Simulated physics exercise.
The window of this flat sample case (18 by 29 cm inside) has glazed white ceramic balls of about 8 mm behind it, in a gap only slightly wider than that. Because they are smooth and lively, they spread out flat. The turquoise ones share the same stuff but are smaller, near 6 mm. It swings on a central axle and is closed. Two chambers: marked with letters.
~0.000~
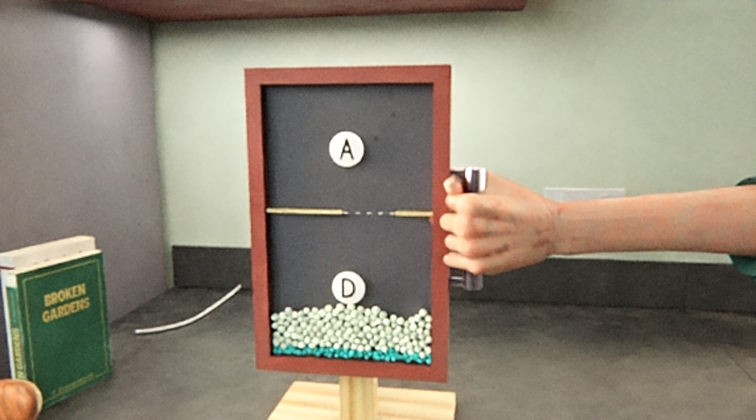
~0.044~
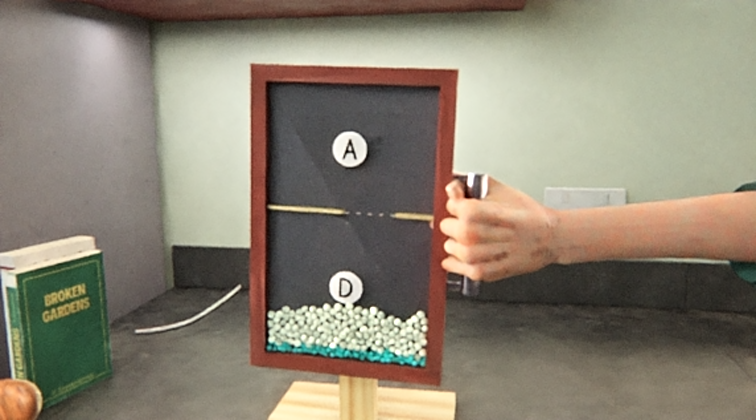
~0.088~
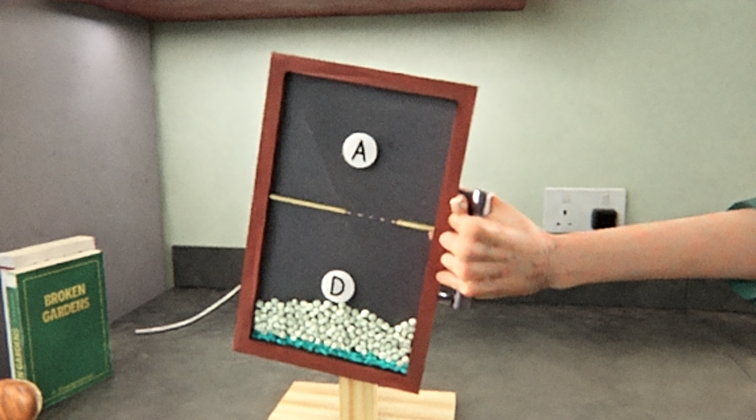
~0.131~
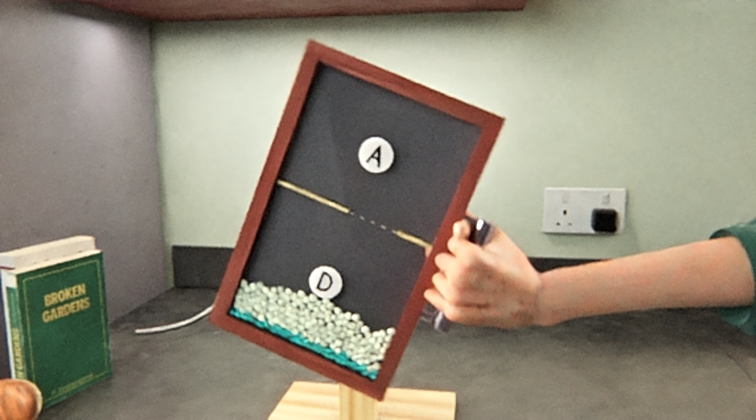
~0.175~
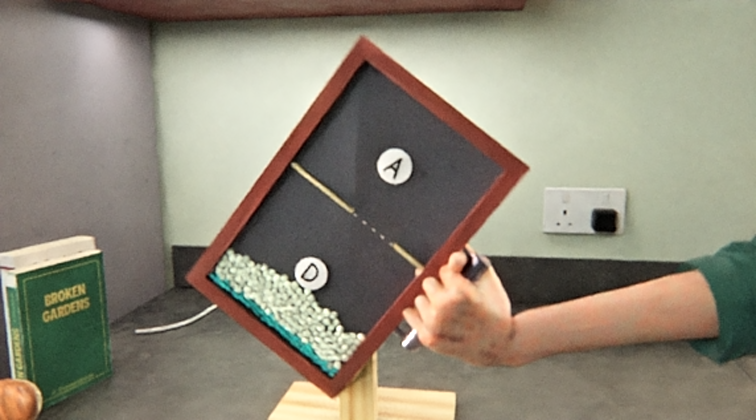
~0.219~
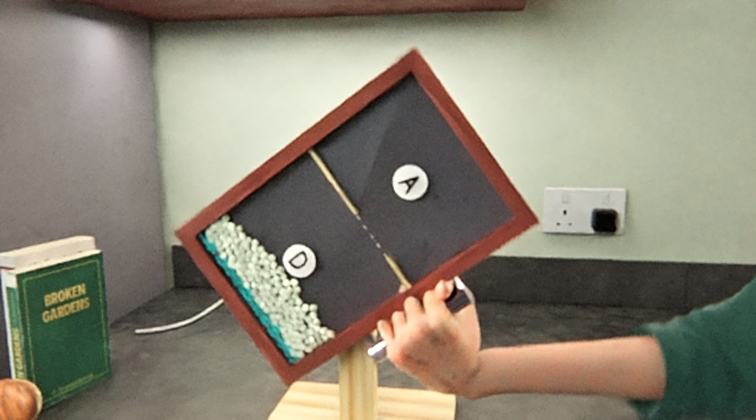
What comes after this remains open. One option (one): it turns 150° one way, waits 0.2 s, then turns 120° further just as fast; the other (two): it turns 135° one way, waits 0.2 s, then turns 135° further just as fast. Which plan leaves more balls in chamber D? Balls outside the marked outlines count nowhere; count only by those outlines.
The later plan.
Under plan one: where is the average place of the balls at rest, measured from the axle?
The middle sits around 6 cm left of it and 6 cm below it.
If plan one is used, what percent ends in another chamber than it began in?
About 80 percent.
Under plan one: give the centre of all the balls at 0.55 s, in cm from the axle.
It sits around 6 cm to the left and around 2 cm up.
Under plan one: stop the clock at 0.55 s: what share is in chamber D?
85 %.
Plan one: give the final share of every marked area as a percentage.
Chamber A: 80; chamber D: 20.
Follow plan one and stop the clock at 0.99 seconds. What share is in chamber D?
Share: Near 25 %.
Plan one. At 0.55 s, it stands 150° clockwise; the balls' middle is 6 cm left of and 2 cm above the centre; A 15 %, D 85 %.
After 0.99 s, it has come round 210° clockwise; the balls' middle is 5 cm left of and 7 cm below the centre; A 75 %, D 25 %.
After 1.23 s, it has come round 270° clockwise; the balls' middle is 8 cm left of and 4 cm below the centre; A 80 %, D 20 %.
Settled by 2.2 s, it has come round 270° clockwise; A 80 %, D 20 %.
Plan two would end with A 65 %, D 35 %.
